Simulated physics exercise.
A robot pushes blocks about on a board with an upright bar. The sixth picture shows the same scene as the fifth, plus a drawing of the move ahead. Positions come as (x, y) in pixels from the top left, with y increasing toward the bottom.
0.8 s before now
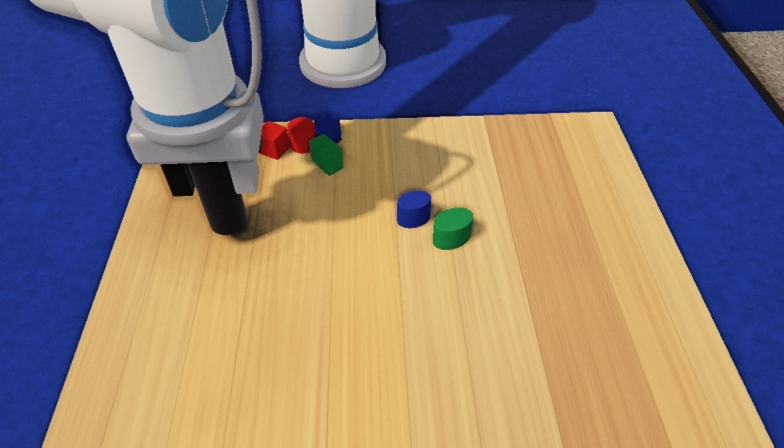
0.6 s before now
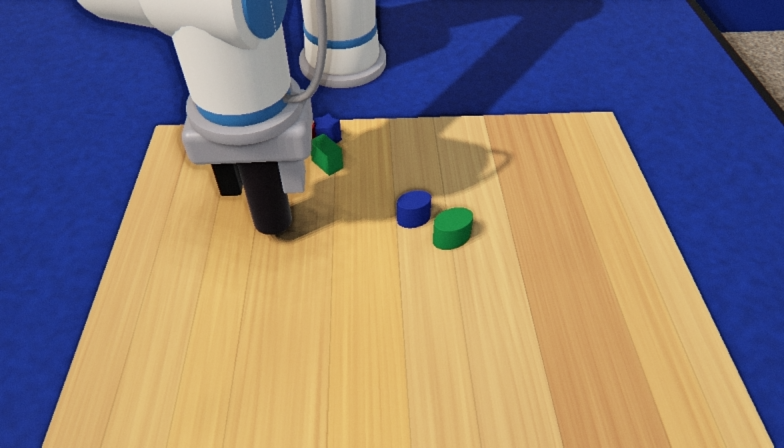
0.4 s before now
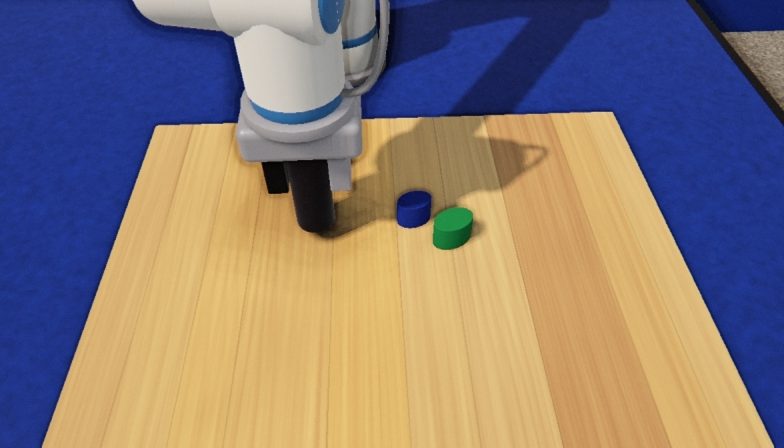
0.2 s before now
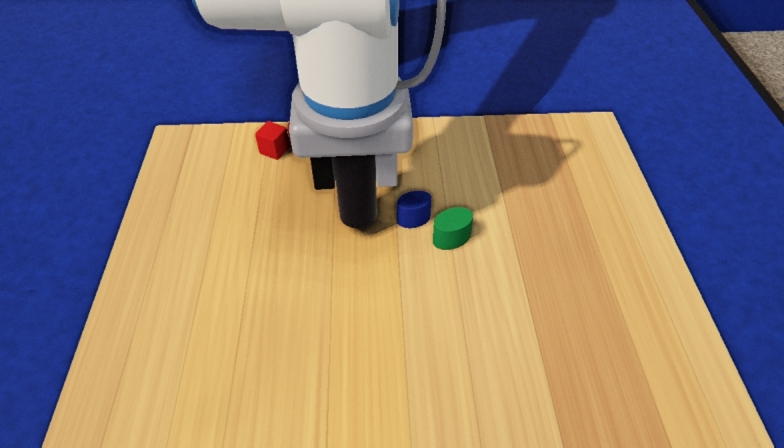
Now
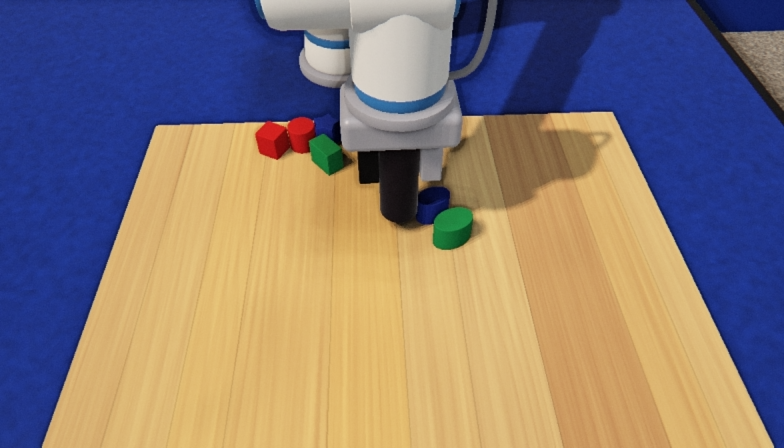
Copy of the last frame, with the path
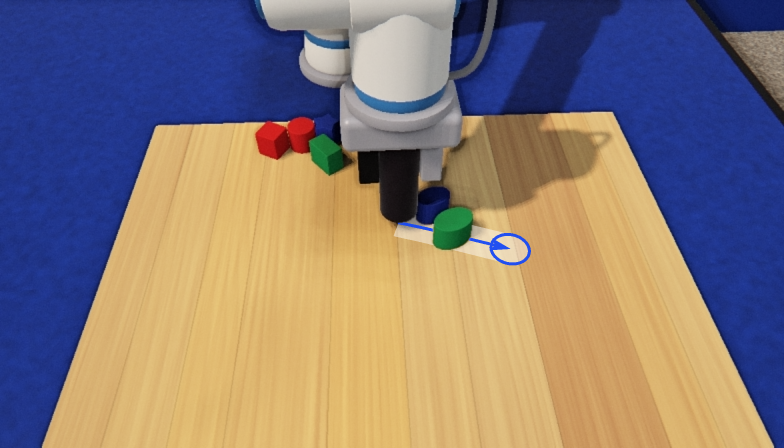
In the video, a robot arm moves a black upright bar rightward across a wooden board, passing in front of small red, green and blue blocks, then pushes a blue elliptical block slightly right, beside a green elliptical one.
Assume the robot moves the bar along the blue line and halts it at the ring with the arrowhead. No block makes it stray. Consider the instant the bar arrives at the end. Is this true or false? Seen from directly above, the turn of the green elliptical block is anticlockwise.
That claim is true.
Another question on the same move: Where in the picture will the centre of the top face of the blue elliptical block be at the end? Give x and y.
It will end up at (467, 193).
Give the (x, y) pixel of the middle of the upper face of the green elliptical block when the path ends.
I expect it at (550, 238).
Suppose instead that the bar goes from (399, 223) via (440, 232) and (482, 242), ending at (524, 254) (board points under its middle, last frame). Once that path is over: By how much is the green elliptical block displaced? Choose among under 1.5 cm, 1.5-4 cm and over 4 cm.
It goes beyond 4 cm.
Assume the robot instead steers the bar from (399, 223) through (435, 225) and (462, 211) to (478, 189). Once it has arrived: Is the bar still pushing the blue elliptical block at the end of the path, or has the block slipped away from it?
The bar should keep driving it forward.
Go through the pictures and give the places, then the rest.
In the first picture, bar's lower end (229, 221); blue elliptical block (414, 199); green elliptical block (454, 218).
In the second picture, bar (273, 221); blocks still.
In the third picture, bar (316, 219); blocks still.
In the fourth picture, bar (358, 215); blocks still.
In the fifth picture, bar (399, 210); blue elliptical block (434, 195); green elliptical block (454, 218).
Drawn move, from (399, 223) directly to (510, 249).
The first path, step by step. One third of the way, bar (437, 218); blue elliptical block (459, 193), turned 60° anticlockwise; green elliptical block (471, 222).
Two thirds of the way, bar (475, 227); blue elliptical block (467, 193), turned 100° anticlockwise; green elliptical block (511, 231).
At the end, bar (513, 236); blue elliptical block (467, 193), turned 100° anticlockwise; green elliptical block (550, 238), turned 20° anticlockwise.
